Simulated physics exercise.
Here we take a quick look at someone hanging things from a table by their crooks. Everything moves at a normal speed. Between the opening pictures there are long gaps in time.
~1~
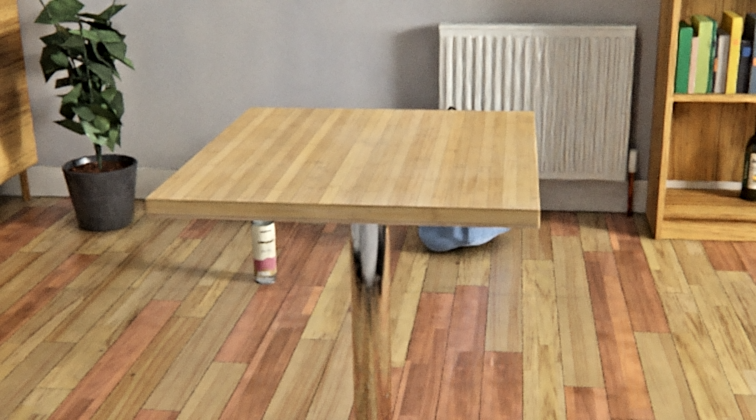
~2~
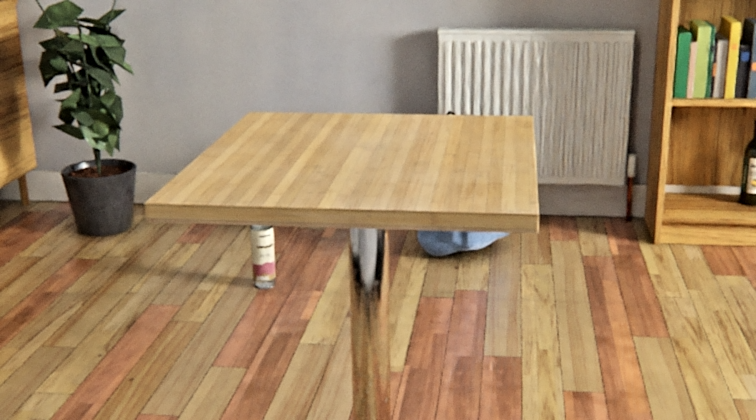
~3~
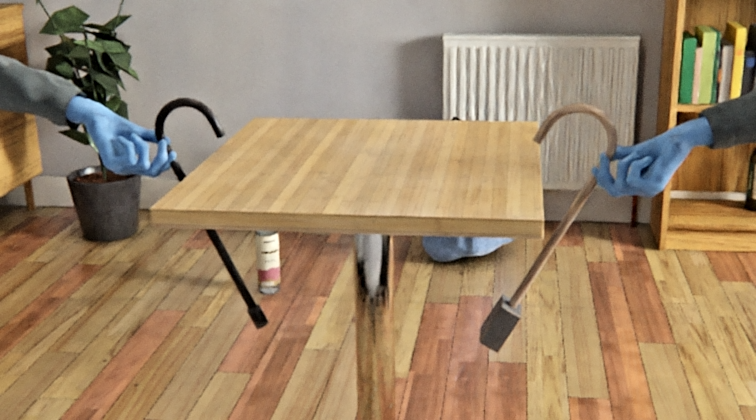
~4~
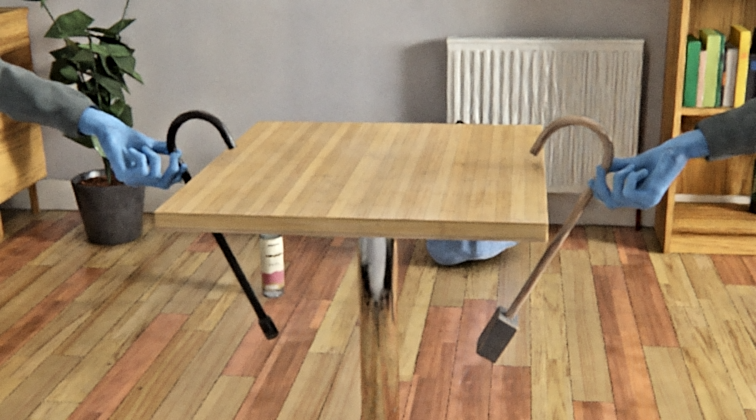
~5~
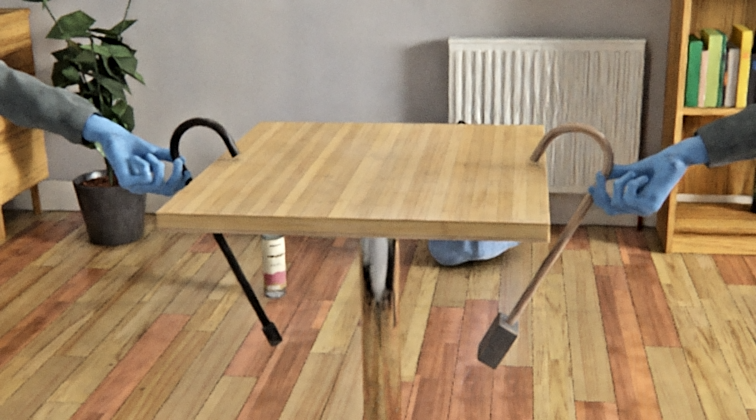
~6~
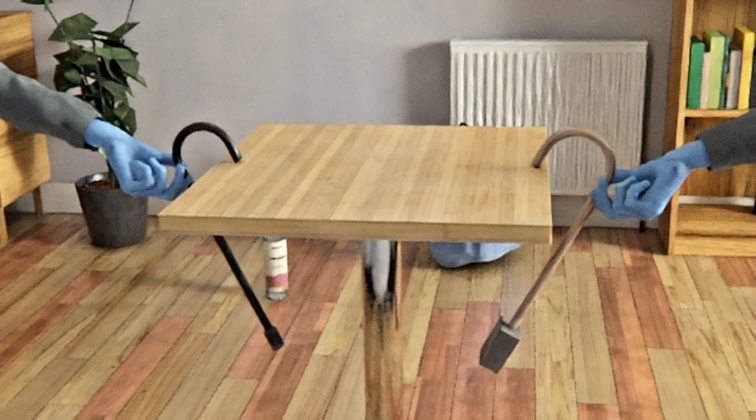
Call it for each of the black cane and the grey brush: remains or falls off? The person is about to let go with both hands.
Black cane - remains; grey brush - remains.
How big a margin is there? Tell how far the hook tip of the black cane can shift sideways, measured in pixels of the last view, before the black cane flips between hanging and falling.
Something like 20 pixels, heading left.
Then, 0.28 s after the last picture, black cane at rest near (245, 234); grey brush at rest near (530, 246).
At rest, the black cane stays hooked on the edge, near (246, 234); the grey brush stays hooked on the edge, near (529, 246).
